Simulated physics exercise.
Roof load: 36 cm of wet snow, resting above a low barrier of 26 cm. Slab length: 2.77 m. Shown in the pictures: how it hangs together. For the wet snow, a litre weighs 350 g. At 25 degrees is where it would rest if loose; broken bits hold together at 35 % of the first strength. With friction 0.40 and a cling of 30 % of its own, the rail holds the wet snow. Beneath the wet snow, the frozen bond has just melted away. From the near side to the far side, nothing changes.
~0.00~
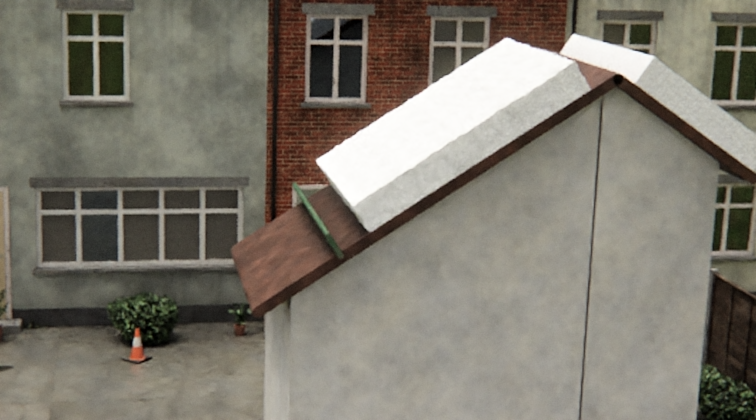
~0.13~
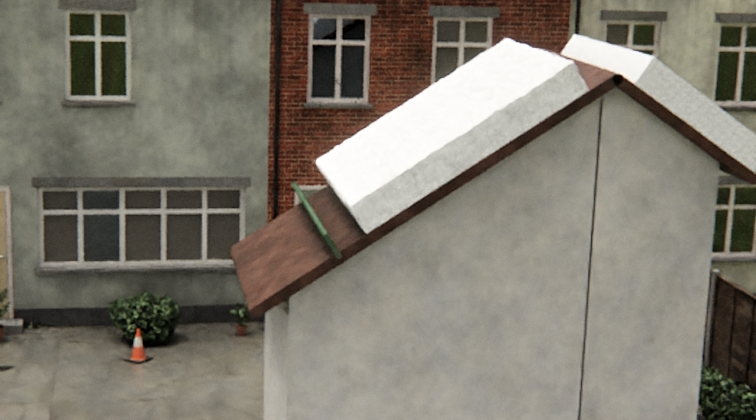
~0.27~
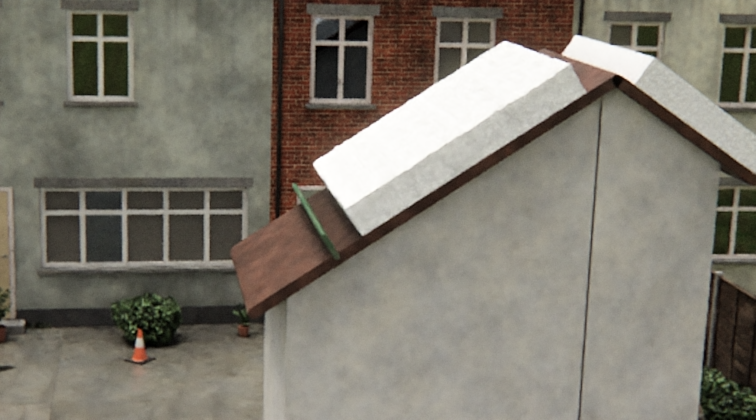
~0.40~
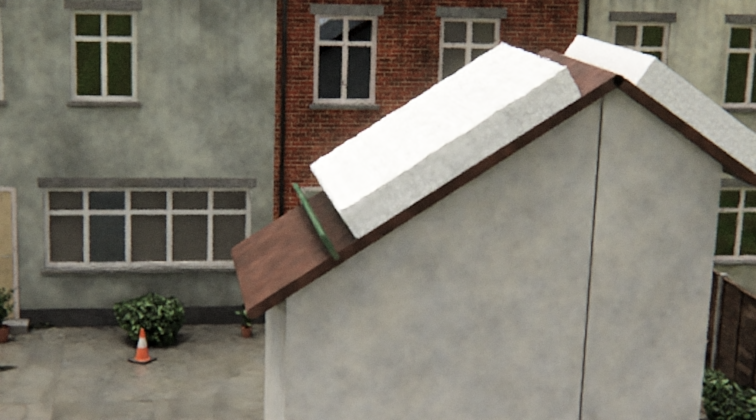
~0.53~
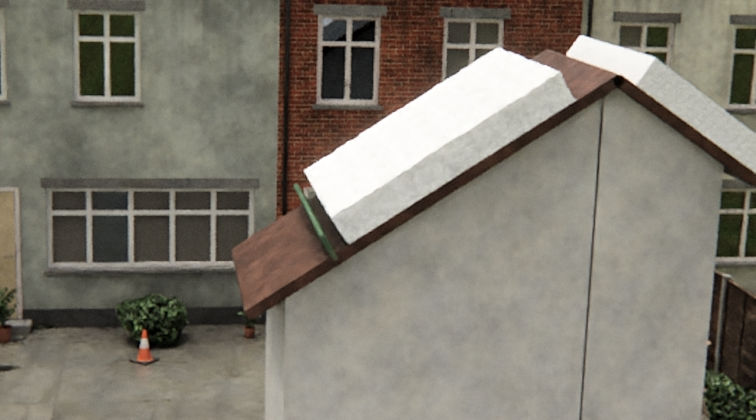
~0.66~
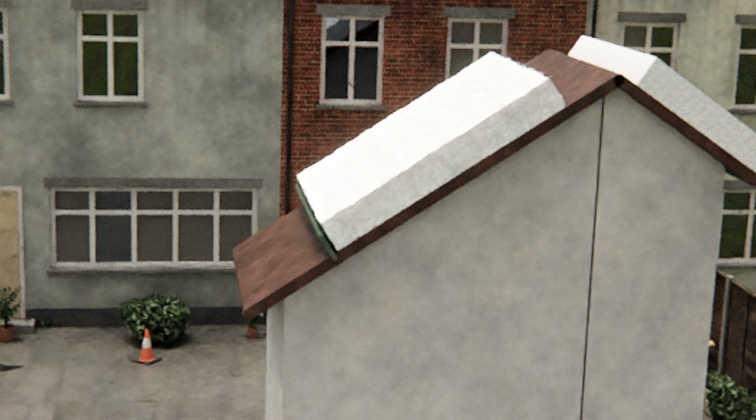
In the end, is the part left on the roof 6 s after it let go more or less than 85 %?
My call is that it turns out a bigger share than 85 percent.
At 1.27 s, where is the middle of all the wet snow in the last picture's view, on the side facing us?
(419, 178).
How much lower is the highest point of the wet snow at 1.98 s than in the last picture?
I'd put it at close to 0.2 m.
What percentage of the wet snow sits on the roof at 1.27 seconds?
About 100 %.
By 1.27 s, 100 % of the snow is on the roof.
By 1.98 s, 99 % of the snow is on the roof.
By 2.69 s, 95 % of the snow is on the roof.
By 3.40 s, 95 % of the snow is on the roof.
By 6.00 s, at the end, 95 % of the snow is on the roof.
